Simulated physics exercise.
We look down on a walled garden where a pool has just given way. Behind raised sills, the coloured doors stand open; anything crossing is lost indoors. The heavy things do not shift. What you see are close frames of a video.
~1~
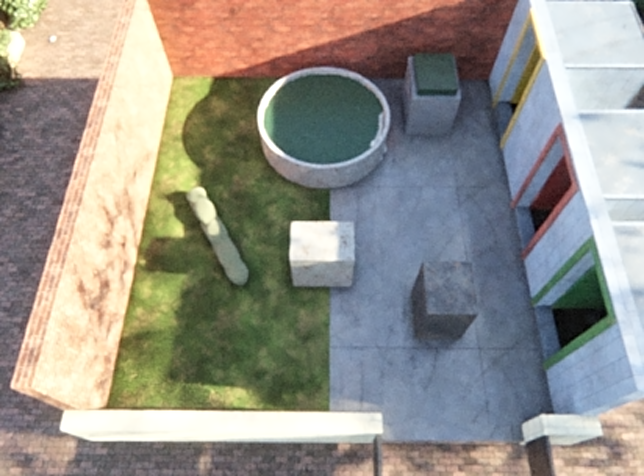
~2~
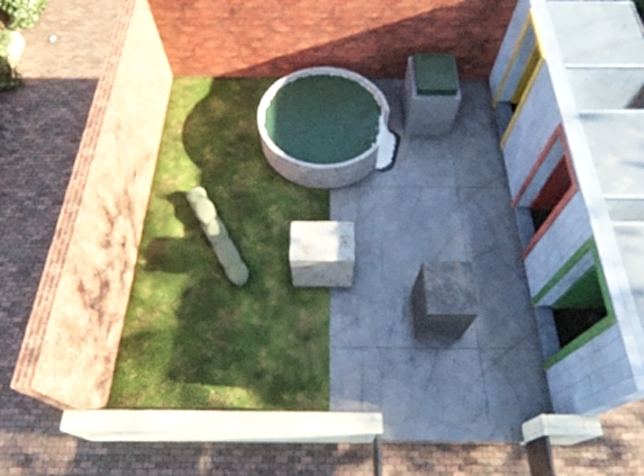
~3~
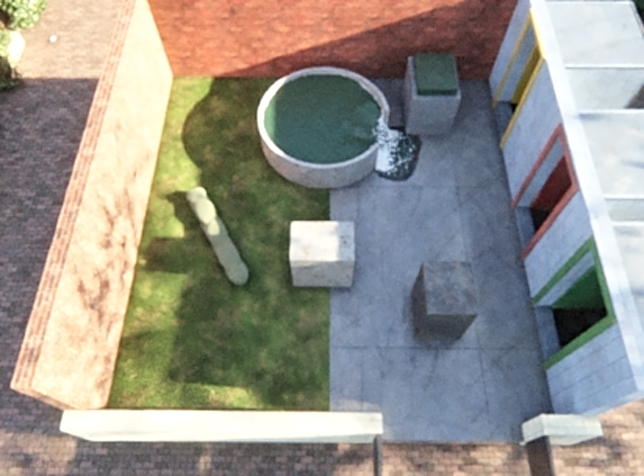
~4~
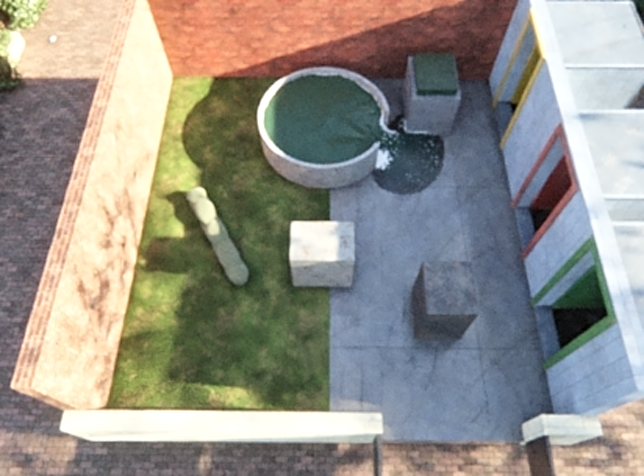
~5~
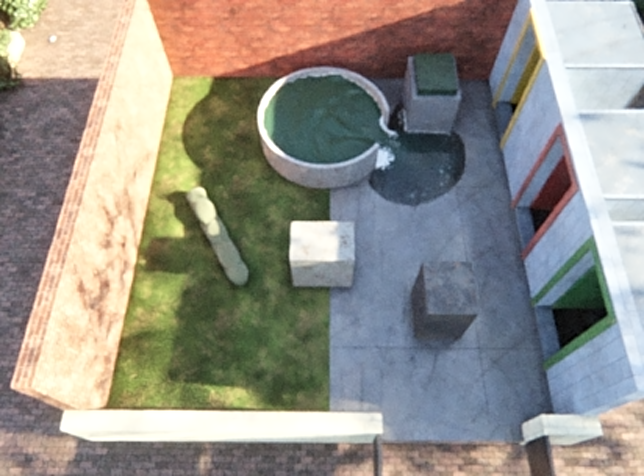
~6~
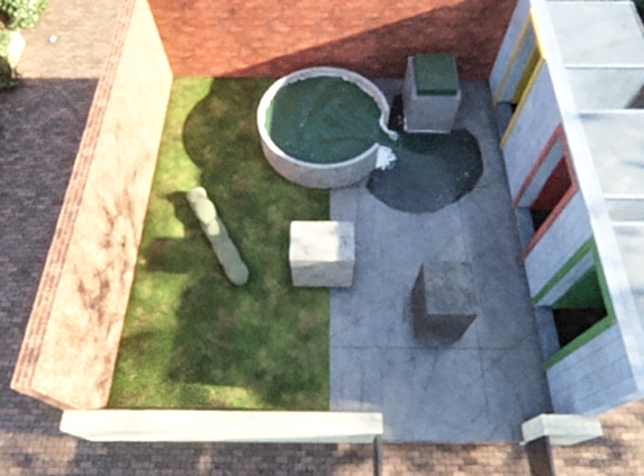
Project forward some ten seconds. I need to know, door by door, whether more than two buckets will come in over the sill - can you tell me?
I predict the red door will overshoot two buckets. I predict the yellow door will remain at two buckets or below. I predict the green door will remain at two buckets or below.
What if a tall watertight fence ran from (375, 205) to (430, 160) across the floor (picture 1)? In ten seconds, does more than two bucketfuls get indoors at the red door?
As I read it, the red door falls short.
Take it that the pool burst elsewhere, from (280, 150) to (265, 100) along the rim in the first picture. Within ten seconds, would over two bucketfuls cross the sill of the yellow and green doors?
The yellow door misses the threshold, while the green door misses the threshold.
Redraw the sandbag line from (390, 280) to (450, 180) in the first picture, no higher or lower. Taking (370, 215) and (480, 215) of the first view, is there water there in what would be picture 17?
First spot swamped, second spot swamped.
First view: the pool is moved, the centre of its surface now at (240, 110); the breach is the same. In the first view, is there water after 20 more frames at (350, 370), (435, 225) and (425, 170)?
In order, the three spots end up untouched, waterlogged and waterlogged.
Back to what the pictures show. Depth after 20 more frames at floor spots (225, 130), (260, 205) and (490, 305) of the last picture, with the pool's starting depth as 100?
Respectively near 0, 0 and 14 per cent.
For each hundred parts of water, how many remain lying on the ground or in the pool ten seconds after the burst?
About 74 %.
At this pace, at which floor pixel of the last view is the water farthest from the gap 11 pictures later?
I'd go with roughly (538, 350).
A moment on, water covers 15 % of the floor; the red door wet at the sill, nothing in, the yellow door wet at the sill, nothing in, the green door not reached.
Next, water covers 25 % of the floor; the red door under two buckets in, the yellow door under two buckets in, the green door wet at the sill, nothing in.
Then, water covers 35 % of the floor; the red door over two buckets in, the yellow door under two buckets in, the green door wet at the sill, nothing in.
Later, water covers 40 % of the floor; the red door over two buckets in, the yellow door under two buckets in, the green door wet at the sill, nothing in.
In the end, water covers 65 % of the floor; the red door over two buckets in, the yellow door under two buckets in, the green door wet at the sill, nothing in.
